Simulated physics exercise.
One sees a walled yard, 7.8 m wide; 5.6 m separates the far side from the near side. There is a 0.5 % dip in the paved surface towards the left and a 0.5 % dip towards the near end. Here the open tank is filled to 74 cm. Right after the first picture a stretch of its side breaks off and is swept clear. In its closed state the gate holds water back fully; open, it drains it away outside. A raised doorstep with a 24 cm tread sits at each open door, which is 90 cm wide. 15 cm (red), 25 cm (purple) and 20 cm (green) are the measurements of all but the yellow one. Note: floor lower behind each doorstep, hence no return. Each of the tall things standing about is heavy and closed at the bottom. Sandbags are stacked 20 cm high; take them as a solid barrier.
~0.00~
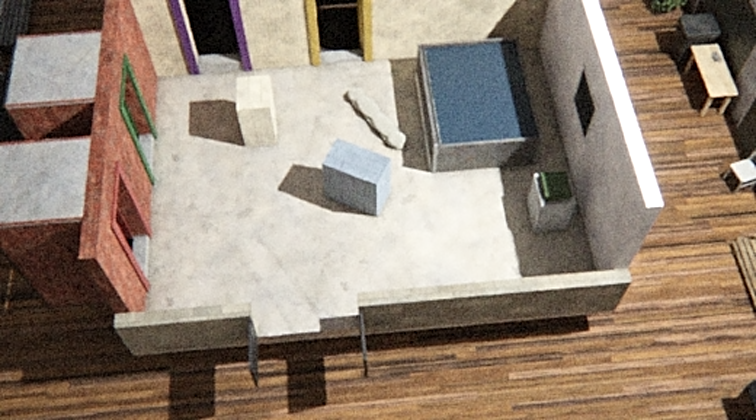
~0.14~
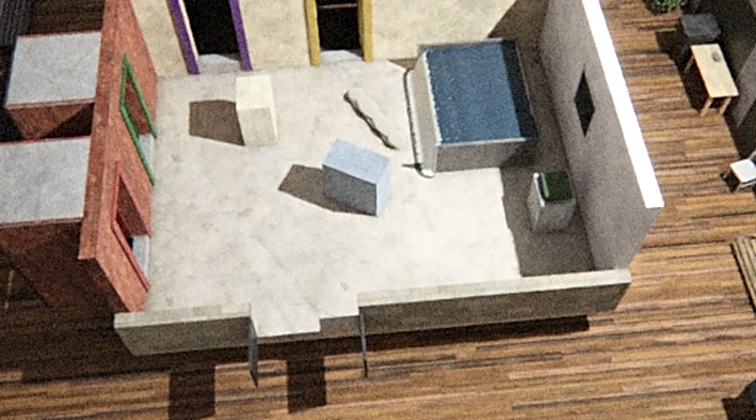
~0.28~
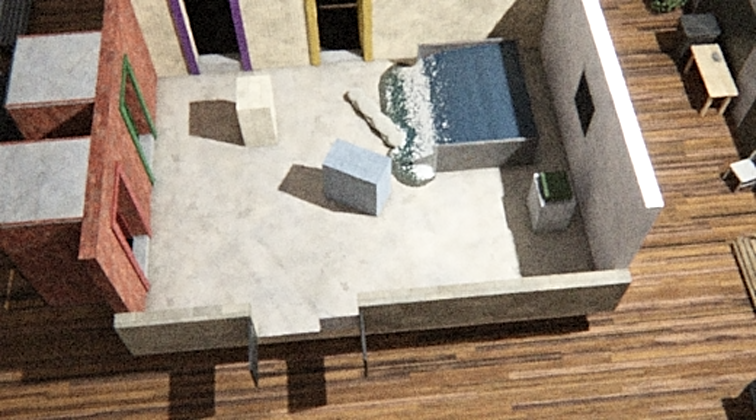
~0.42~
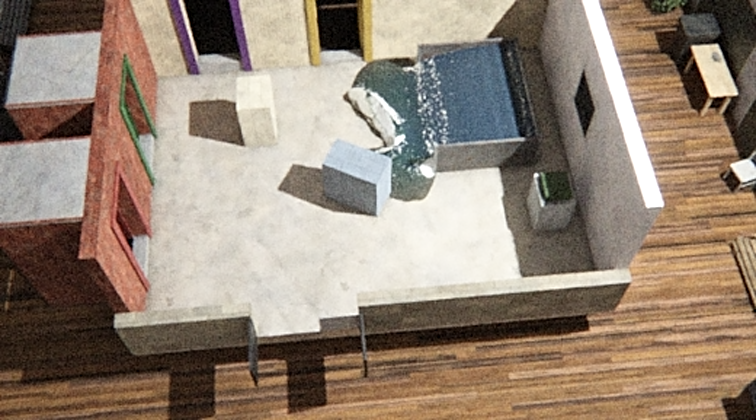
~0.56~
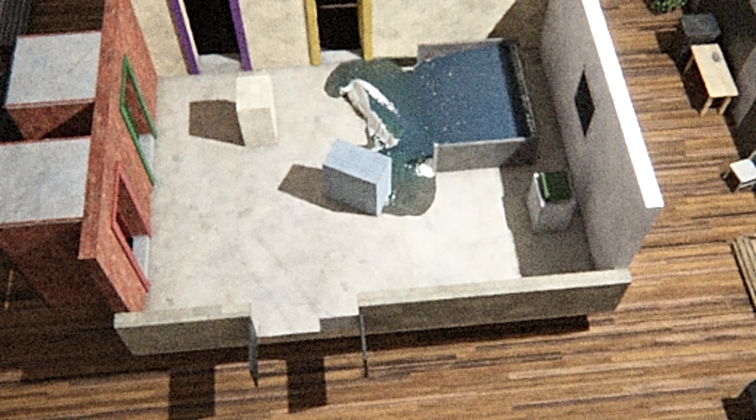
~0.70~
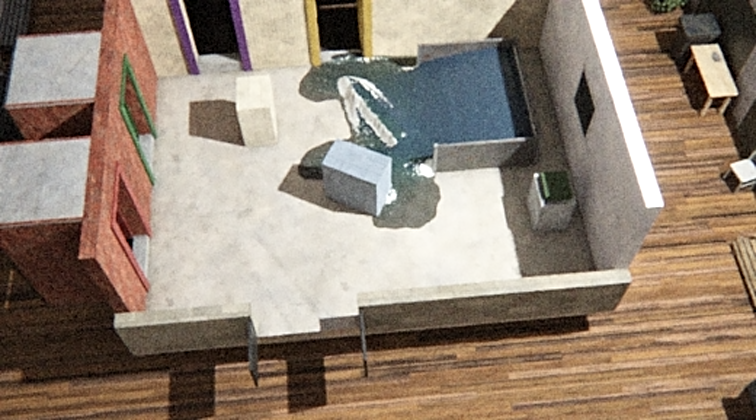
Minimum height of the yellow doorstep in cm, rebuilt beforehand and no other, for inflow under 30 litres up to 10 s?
31 cm.
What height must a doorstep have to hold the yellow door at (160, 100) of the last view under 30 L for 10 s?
It needs about 32 cm.
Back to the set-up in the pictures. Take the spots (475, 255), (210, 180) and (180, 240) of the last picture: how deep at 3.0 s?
About 1, 3 and 3 cm respectively.
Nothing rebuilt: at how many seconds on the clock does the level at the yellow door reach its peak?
Peak time: Around 1.4 s.
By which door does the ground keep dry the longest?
It's the red one.
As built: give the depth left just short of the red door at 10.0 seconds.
Depth: Near 11.5 cm.
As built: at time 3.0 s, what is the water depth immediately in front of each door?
Centimetres: Red = 9, purple = 15, green = 19, yellow = 17.
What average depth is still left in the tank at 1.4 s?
About 33 cm.
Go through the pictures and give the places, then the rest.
The first picture shows still water, 74 cm deep, in the open tank at (478, 92); the yellow door at (341, 27) is dry.
In the second picture, water pours out at (428, 111) and has run 0.3 m, to (420, 169); about 7 cm deep outside, 74 cm at the back.
In the third picture, water pours out at (428, 113) and has run 0.8 m, to (394, 169); about 15 cm deep outside, 74 cm at the back.
In the fourth picture, the gap is at (427, 114), the front 1.3 m out at a hidden place; the back of the open tank holds 68 cm.
In the fifth picture, water pours out at (427, 114) and has run 1.9 m, to a hidden place; about 12 cm deep outside, 62 cm at the back.
In the sixth picture, the front is at (304, 173), 2.4 m from the gap at (427, 114); 6.1 m2 of floor is wet, 63 cm left at the back; water is at the yellow door at (341, 27).
After 1.4 s water covers 30 % of the floor, deepest (46 cm) near (386, 185); 27 cm at the yellow door, 36 litres in over its 8 cm doorstep.
After 3.0 s water covers 60 % of the floor, deepest (38 cm) near (158, 77); 17 cm at the yellow door, 230 litres in over its 8 cm doorstep.
After 10.0 s water covers 95 % of the floor, deepest (17 cm) near (599, 292); 5 cm at the yellow door, 296 litres in over its 8 cm doorstep.
At the yellow door as built, the water arrived by 0.7 s and peaked near 27 cm at 1.4 s.
Run again over the same 10 s with other heights there, 40 litres in over 28.5 cm, 8 litres over 38.5 cm. The limit of 30 litres is kept from about 31 cm up.
